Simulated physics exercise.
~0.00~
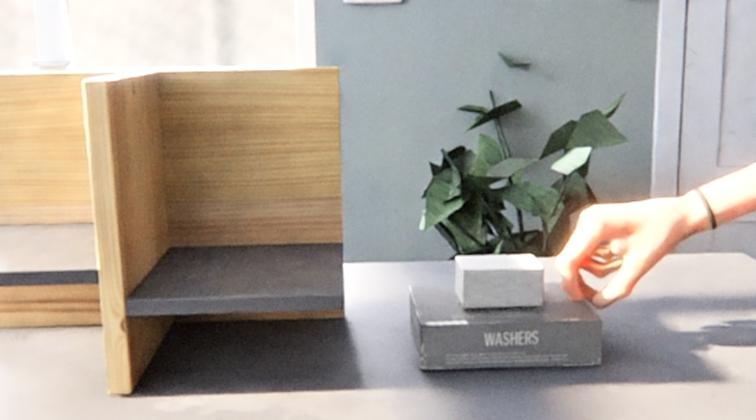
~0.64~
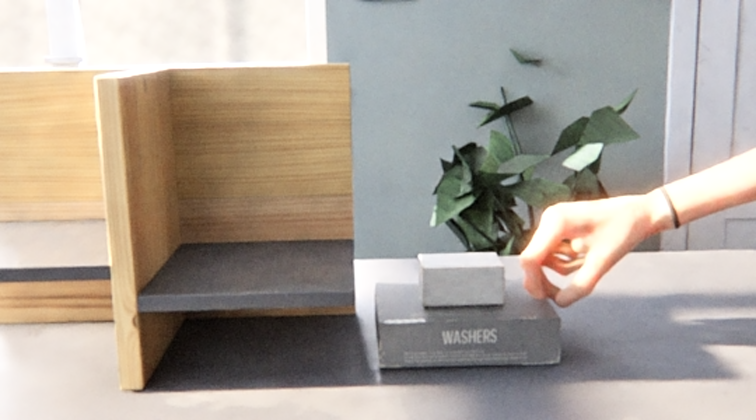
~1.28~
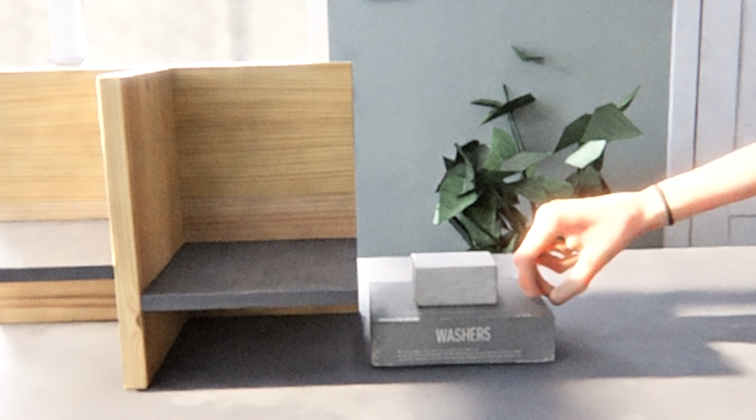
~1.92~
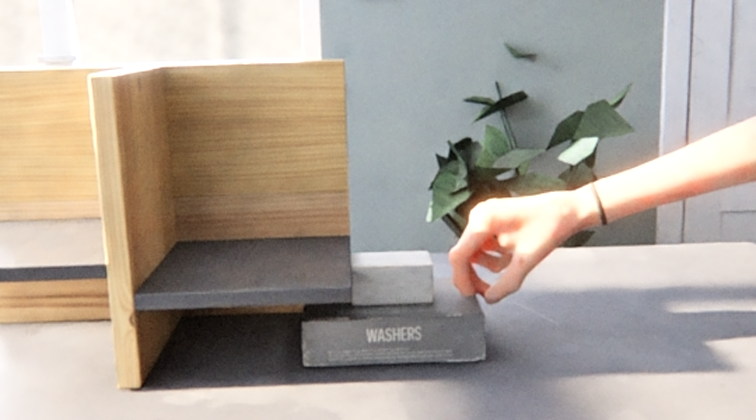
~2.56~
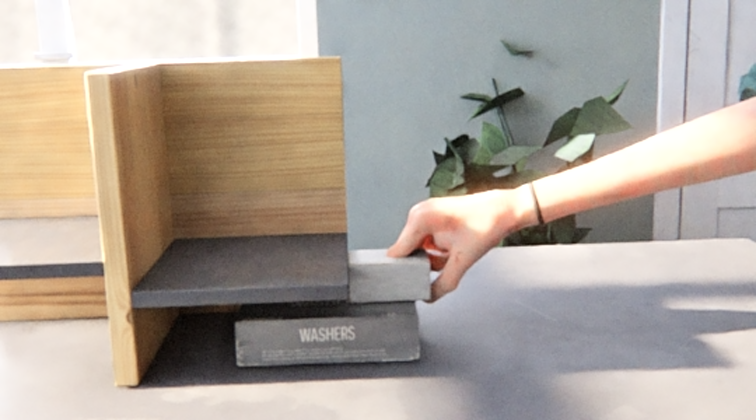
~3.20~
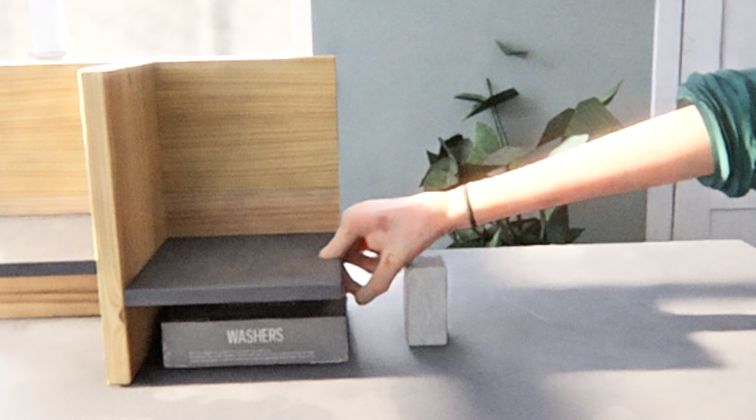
At the start, a pale block rests on a grey box labelled WASHERS, to the right of a wooden rack with a low dark shelf, while a hand reaches in from the right. The box and block slide left together across the table toward the rack. The box passes beneath the shelf, but the block meets the shelf's edge and stops there. As the box continues left, the block is left near its right end, with the fingers around it. Finally, the box sits under the shelf and the block stands upright on the table, beside the hand.
